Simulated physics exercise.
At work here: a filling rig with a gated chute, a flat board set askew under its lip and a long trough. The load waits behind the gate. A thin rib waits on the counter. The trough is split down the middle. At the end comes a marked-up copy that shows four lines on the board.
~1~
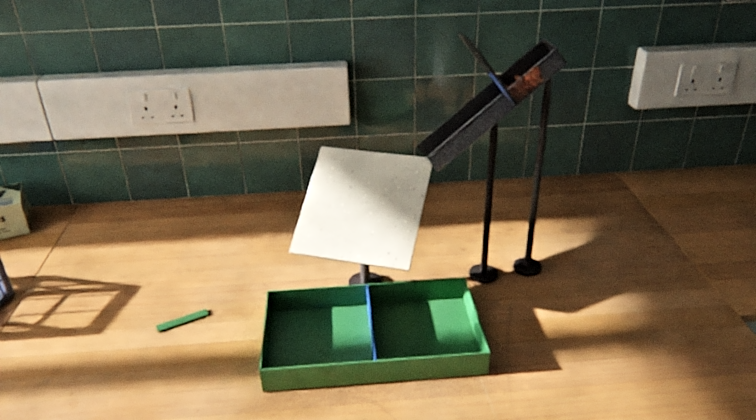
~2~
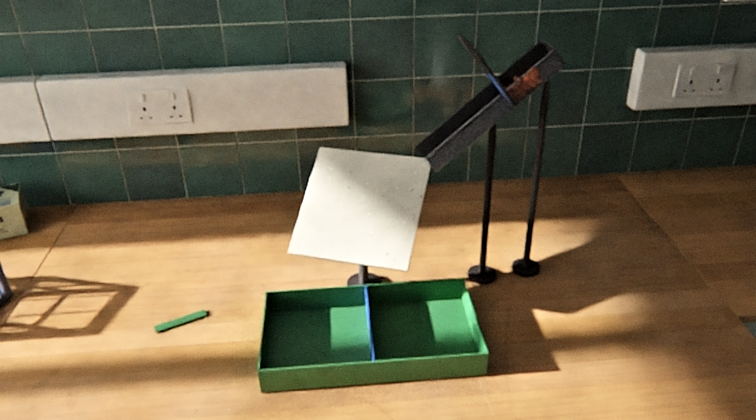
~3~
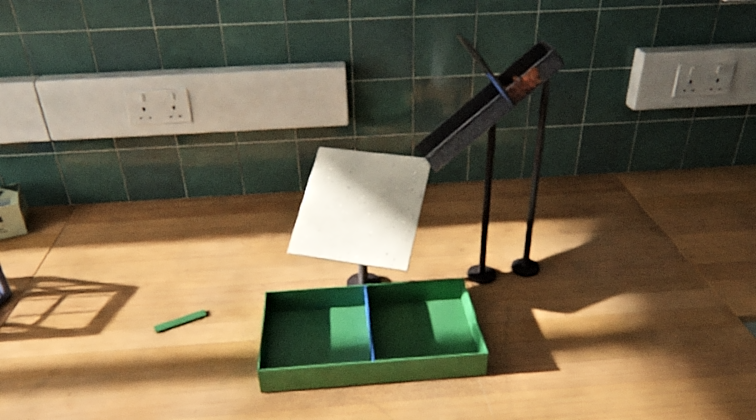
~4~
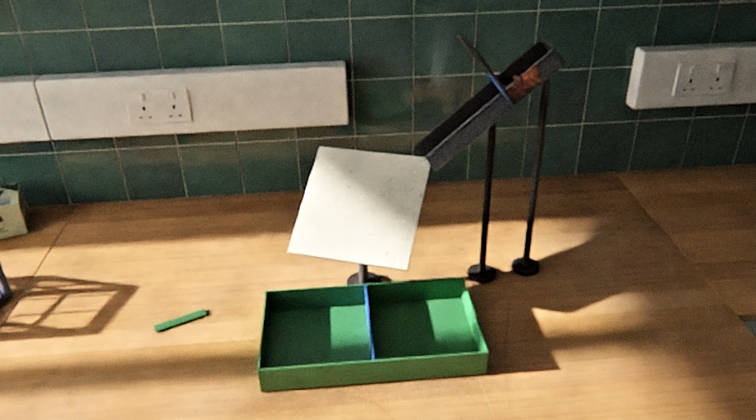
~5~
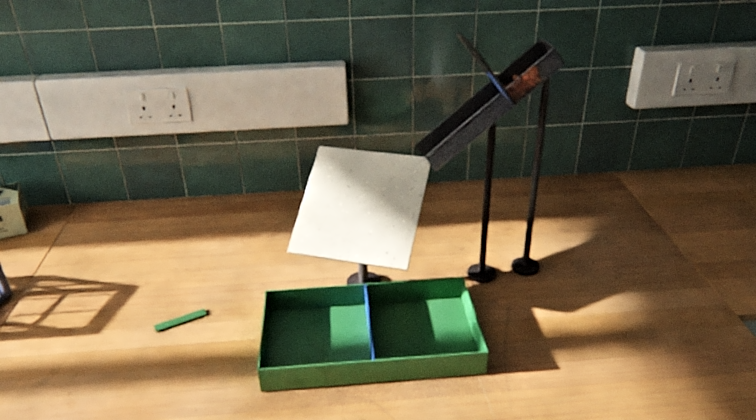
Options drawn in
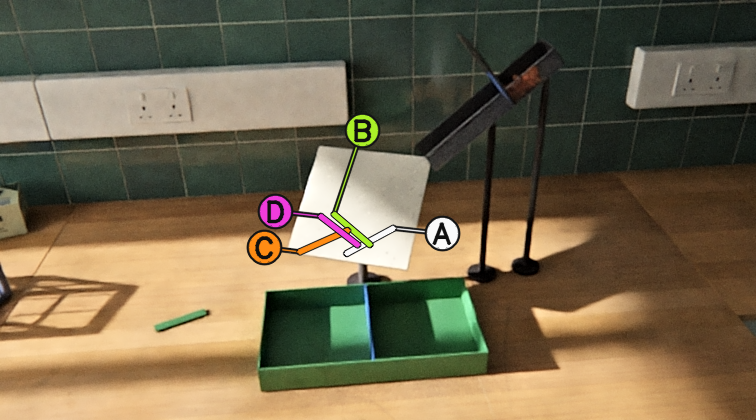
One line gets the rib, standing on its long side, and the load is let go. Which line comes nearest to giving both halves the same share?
Use line B.
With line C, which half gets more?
The left half.
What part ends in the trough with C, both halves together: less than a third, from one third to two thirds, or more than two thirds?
It is more than two thirds.
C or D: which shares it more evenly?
That is line D.
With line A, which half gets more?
The left half.
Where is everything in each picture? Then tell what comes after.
In the first frame, load behind the gate at (524, 87), clay pellets; lip of the chute at (433, 166), sloping fairly steeply.
In the second frame, middle of the board at (361, 205), tilted fairly steeply; middle of its low edge at (346, 261); of its high edge at (375, 153).
In the third frame, front corners of the trough at (258, 370) and (487, 353); front end of its middle wall at (374, 361); gate still shut at (495, 81).
In the fourth frame, middle of the load at (522, 87); lip at (431, 166).
In the fifth frame, middle of the load at (522, 87); lip at (431, 165).
On the marked copy, line A from (393, 228) to (346, 253); line B from (334, 214) to (369, 244); line C from (347, 230) to (299, 251); line D from (320, 216) to (357, 244).
With A, of what is caught, nearly all in the left half, a stray few in the right.
With B, of what is caught, about a third in the left half, about two thirds in the right.
With C, of what is caught, nearly all in the left half, a stray few in the right.
With D, of what is caught, most in the left half, about a quarter in the right.
